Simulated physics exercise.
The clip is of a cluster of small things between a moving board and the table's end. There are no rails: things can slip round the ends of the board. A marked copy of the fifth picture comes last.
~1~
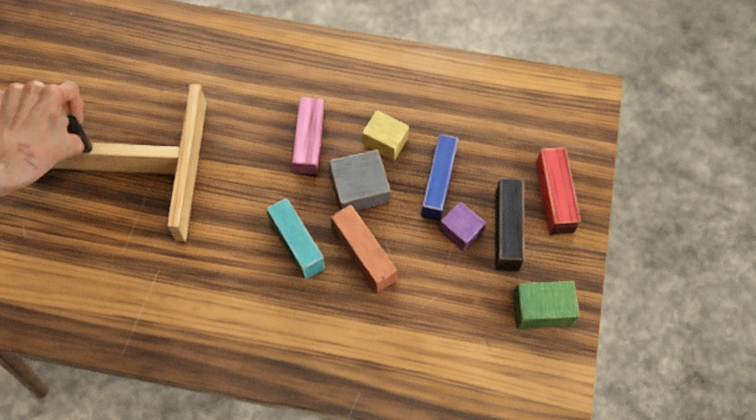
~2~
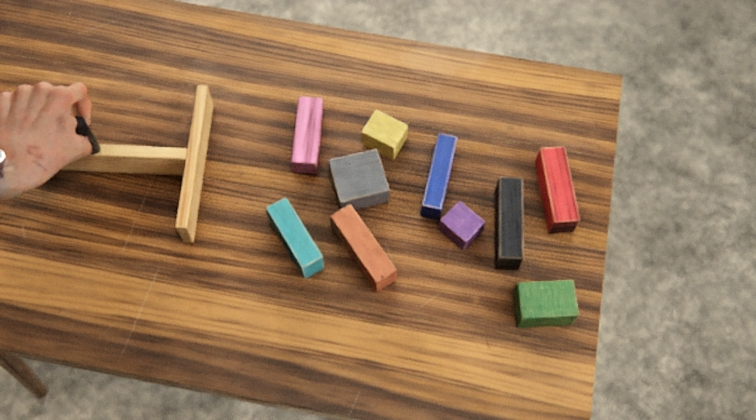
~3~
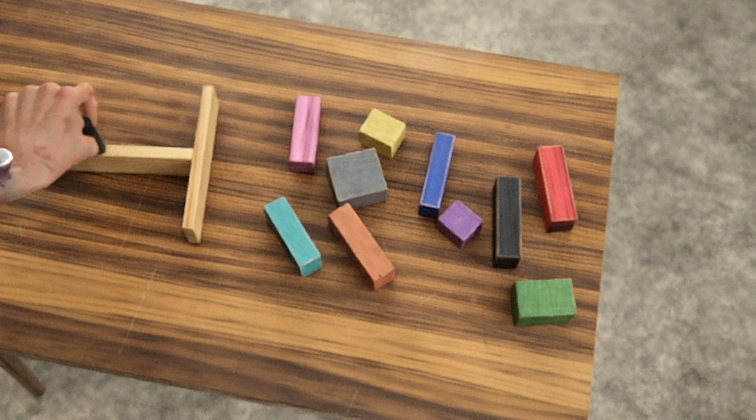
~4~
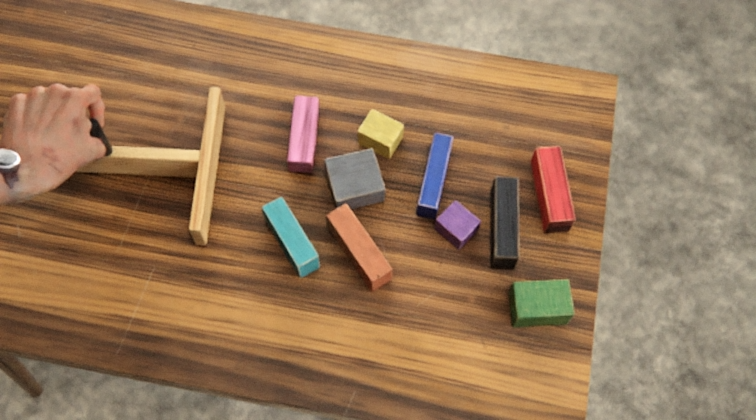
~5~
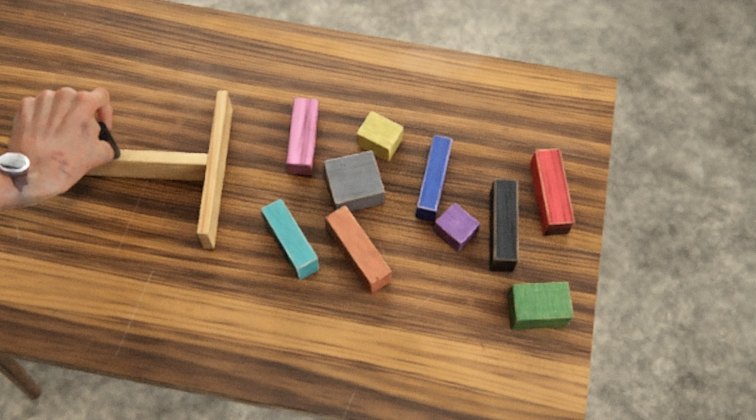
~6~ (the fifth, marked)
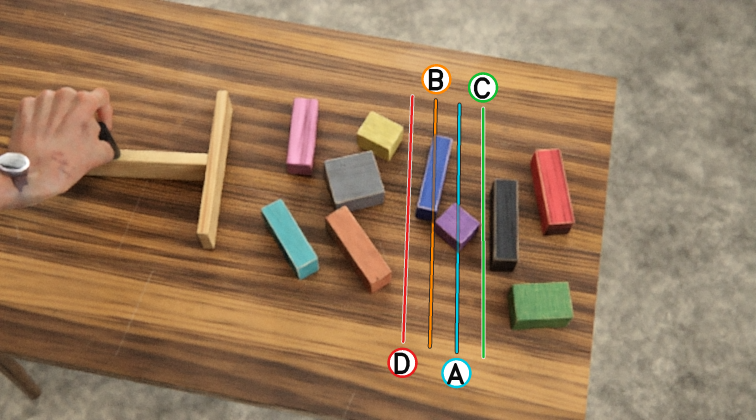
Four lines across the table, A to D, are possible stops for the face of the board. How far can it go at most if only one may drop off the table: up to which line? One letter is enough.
Line C.
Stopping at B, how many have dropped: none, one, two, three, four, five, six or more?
By then, none.
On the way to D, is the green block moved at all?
No.
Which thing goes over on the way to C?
The red stick goes over.
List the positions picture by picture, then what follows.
The first frame shows turquoise bar (296, 238); purple block (462, 227); black stick (509, 224).
The second frame shows board (192, 154); yellow block (385, 135).
The third frame shows board (199, 154); red stick (555, 189).
The fourth frame shows board (205, 156); orange bar (359, 247).
The fifth frame shows board (213, 159); grey block (354, 182); turquoise bar (290, 239); purple block (456, 228).
On the marked copy, A at (458, 220); B at (433, 216); C at (483, 225); D at (408, 211).
With C. Early on, board (310, 177); pink stick (333, 141); orange bar (365, 251).
Further on, board (407, 195); black stick (521, 230); blue stick (500, 183).
At the end, board (483, 208); red stick over the edge; black stick (593, 245); one fallen.
As for the rest, A is within the limit but short; B is within the limit but short; D is within the limit but short.
